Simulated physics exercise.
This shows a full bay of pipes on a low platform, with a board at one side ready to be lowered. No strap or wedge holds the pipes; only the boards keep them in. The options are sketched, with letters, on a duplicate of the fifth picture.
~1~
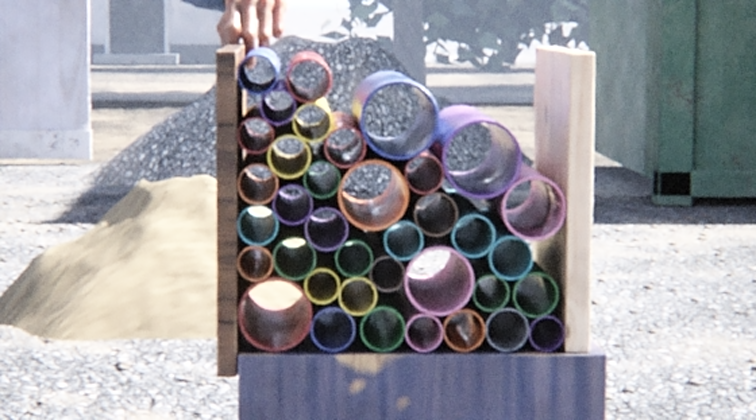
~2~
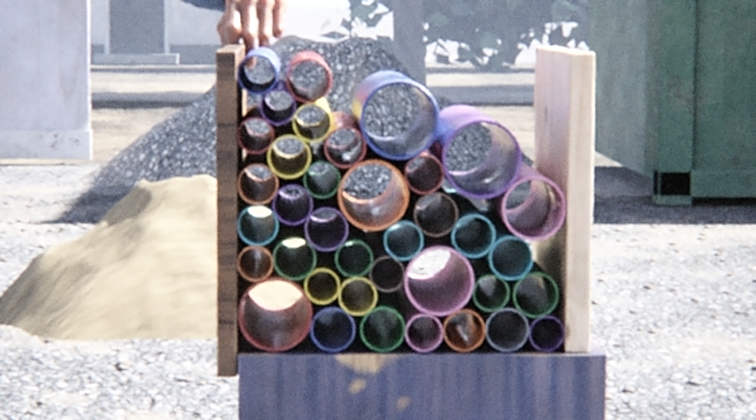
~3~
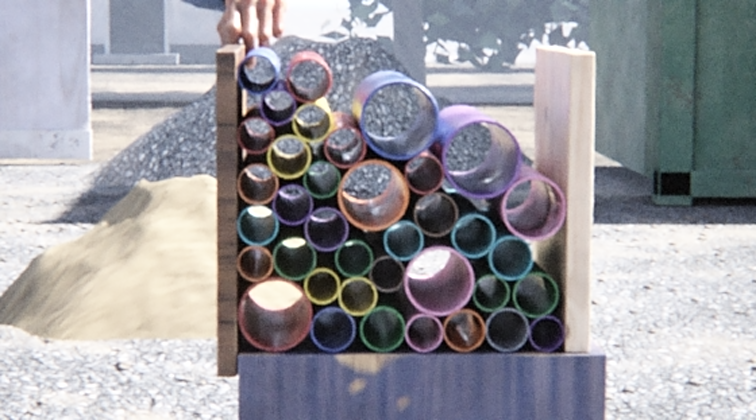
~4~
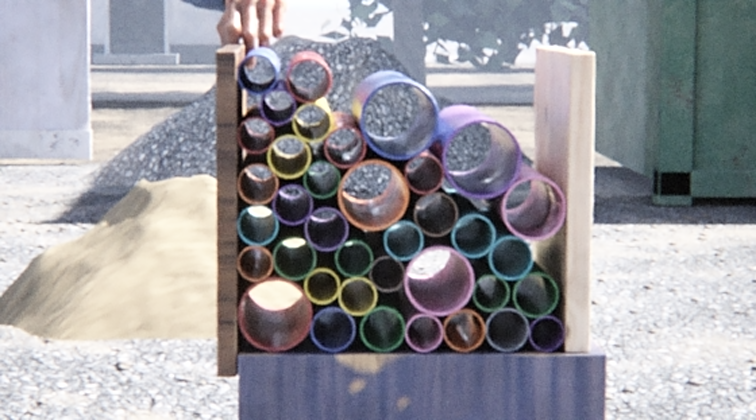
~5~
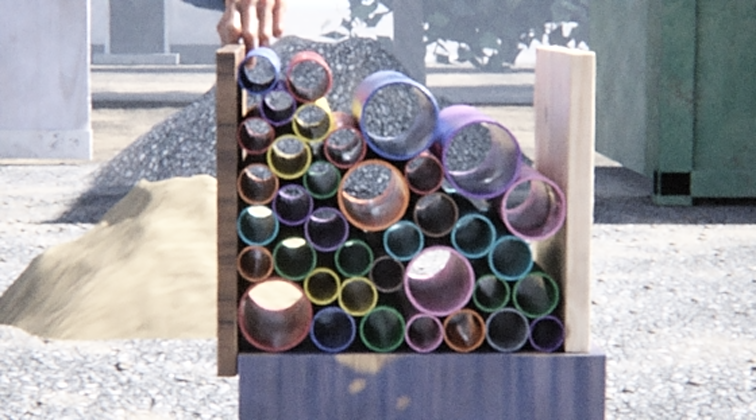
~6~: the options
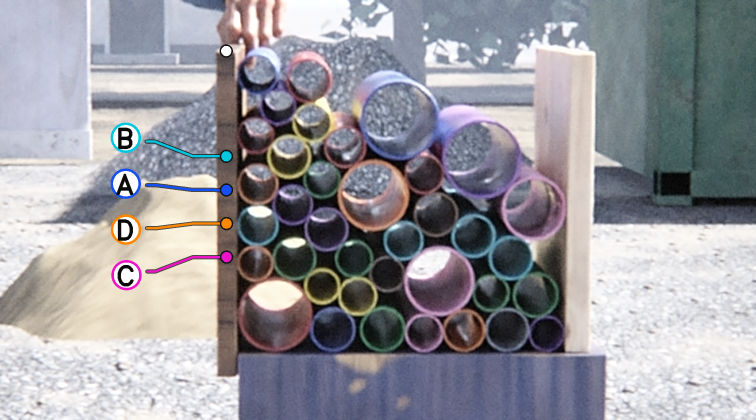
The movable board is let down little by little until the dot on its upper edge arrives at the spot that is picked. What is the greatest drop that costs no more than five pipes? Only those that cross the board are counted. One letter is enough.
No lower than A.
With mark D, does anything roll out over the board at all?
At D: Yes.
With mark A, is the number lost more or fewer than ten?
At A, fewer than ten.
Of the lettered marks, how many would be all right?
Two of them.
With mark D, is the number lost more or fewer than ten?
At D, fewer than ten.
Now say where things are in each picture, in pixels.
The first frame shows a purple pipe (482, 159); a red pipe (309, 80); side board (232, 197).
The second frame shows side board (232, 197); a red pipe (275, 315).
The third frame shows a grey pipe (507, 329); a yellow pipe (322, 286).
The fourth frame shows a brown pipe (387, 274); an orange pipe (373, 195).
The fifth frame shows a brown pipe (436, 214); a purple pipe (482, 159); a red pipe (309, 80).
On the marked copy, A at (226, 190); B at (226, 157); C at (226, 257); D at (226, 223); the white dot at (226, 51).
Taking A. A third of the way, top of the board (237, 116).
Two thirds of the way, top of the board (237, 189).
When it is over, top of the board (237, 189), four out over the board.
As for the rest, B one out over the board; C more than five out over the board; D more than five out over the board.
